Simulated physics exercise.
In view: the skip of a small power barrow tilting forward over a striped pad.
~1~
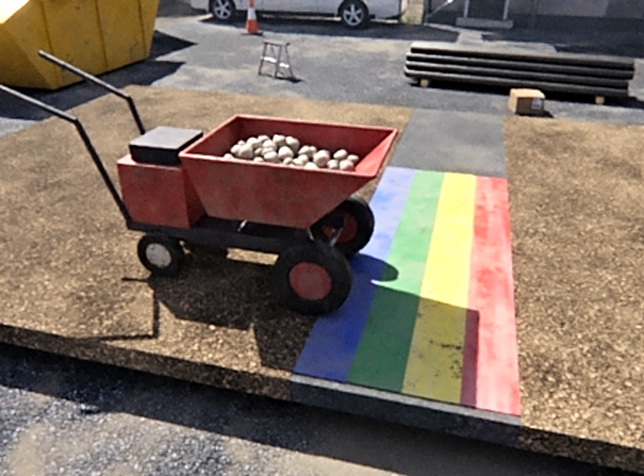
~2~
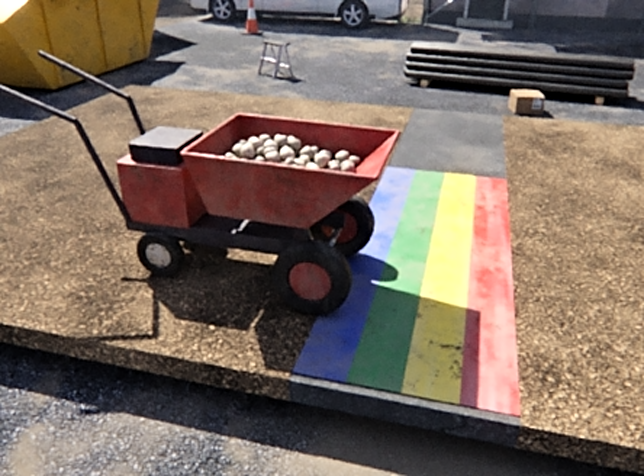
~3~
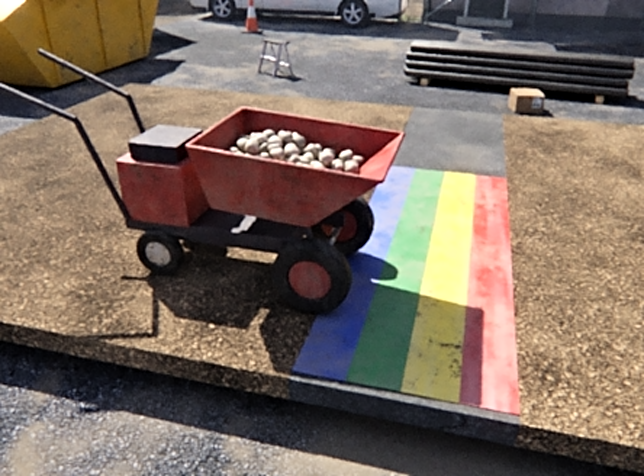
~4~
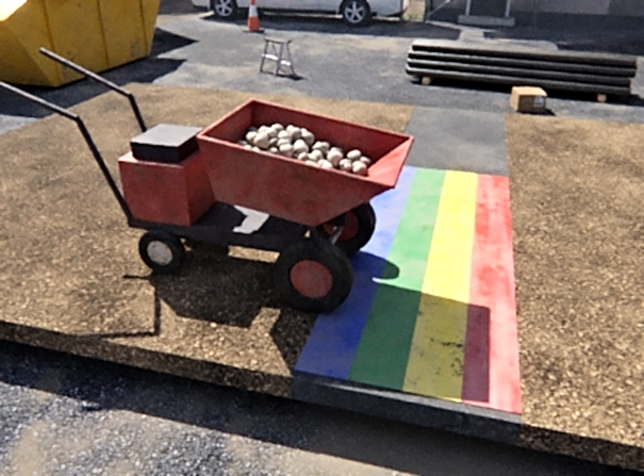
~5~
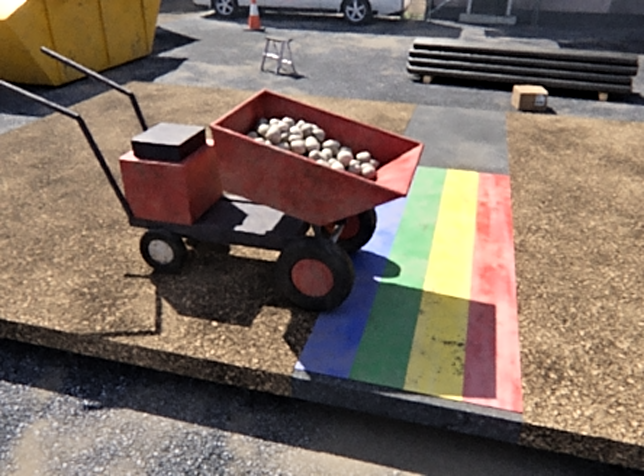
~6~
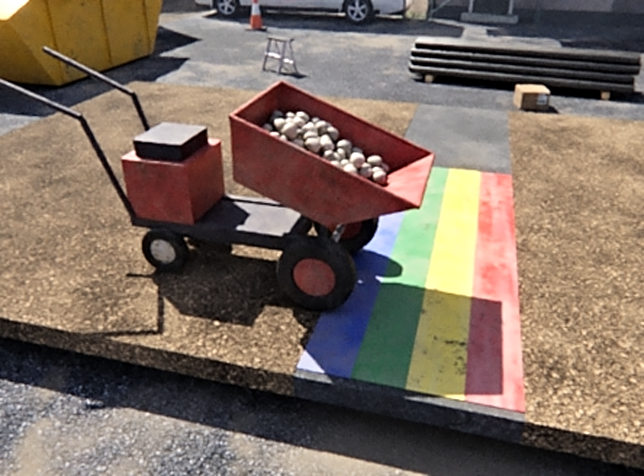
At first, a red power barrow stands beside a pad striped blue, green, yellow and red, its skip level and loaded with pale, rounded stones. The skip then tilts gradually forward to the right, its back end rising away from the red box behind, until it slopes clearly over the stripes, stones still inside.
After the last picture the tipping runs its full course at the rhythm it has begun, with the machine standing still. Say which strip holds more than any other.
The red strip carries the most.
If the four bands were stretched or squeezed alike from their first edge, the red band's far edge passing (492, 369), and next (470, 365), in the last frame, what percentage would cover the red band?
First some 30, then 10 per cent.
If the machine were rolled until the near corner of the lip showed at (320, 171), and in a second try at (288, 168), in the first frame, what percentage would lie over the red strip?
First some 20, then 10 per cent.
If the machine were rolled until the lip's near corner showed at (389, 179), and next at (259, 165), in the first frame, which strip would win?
One: The strip in red. Two: The strip in green.
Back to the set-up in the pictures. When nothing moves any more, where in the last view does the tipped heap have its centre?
Close to (514, 300).
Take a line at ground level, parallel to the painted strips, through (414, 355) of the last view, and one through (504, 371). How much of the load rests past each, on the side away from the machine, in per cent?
Roughly 70 per cent, and 40 per cent.
Shortly afterwards, skip tipped steeply; the whole lot in the skip.
Next, skip tipped right over; near two thirds in the skip; a little over the yellow strip; near a quarter over the red strip; only a few off the paint.
Some moments later, skip tipped right over; near a quarter in the skip; a little over the yellow strip; near a third over the red strip; near a quarter off the paint.
In the end, skip tipped right over; near a quarter in the skip; none at all over the blue strip; only a few over the green strip; a little over the yellow strip; near a third over the red strip; near a third off the paint.
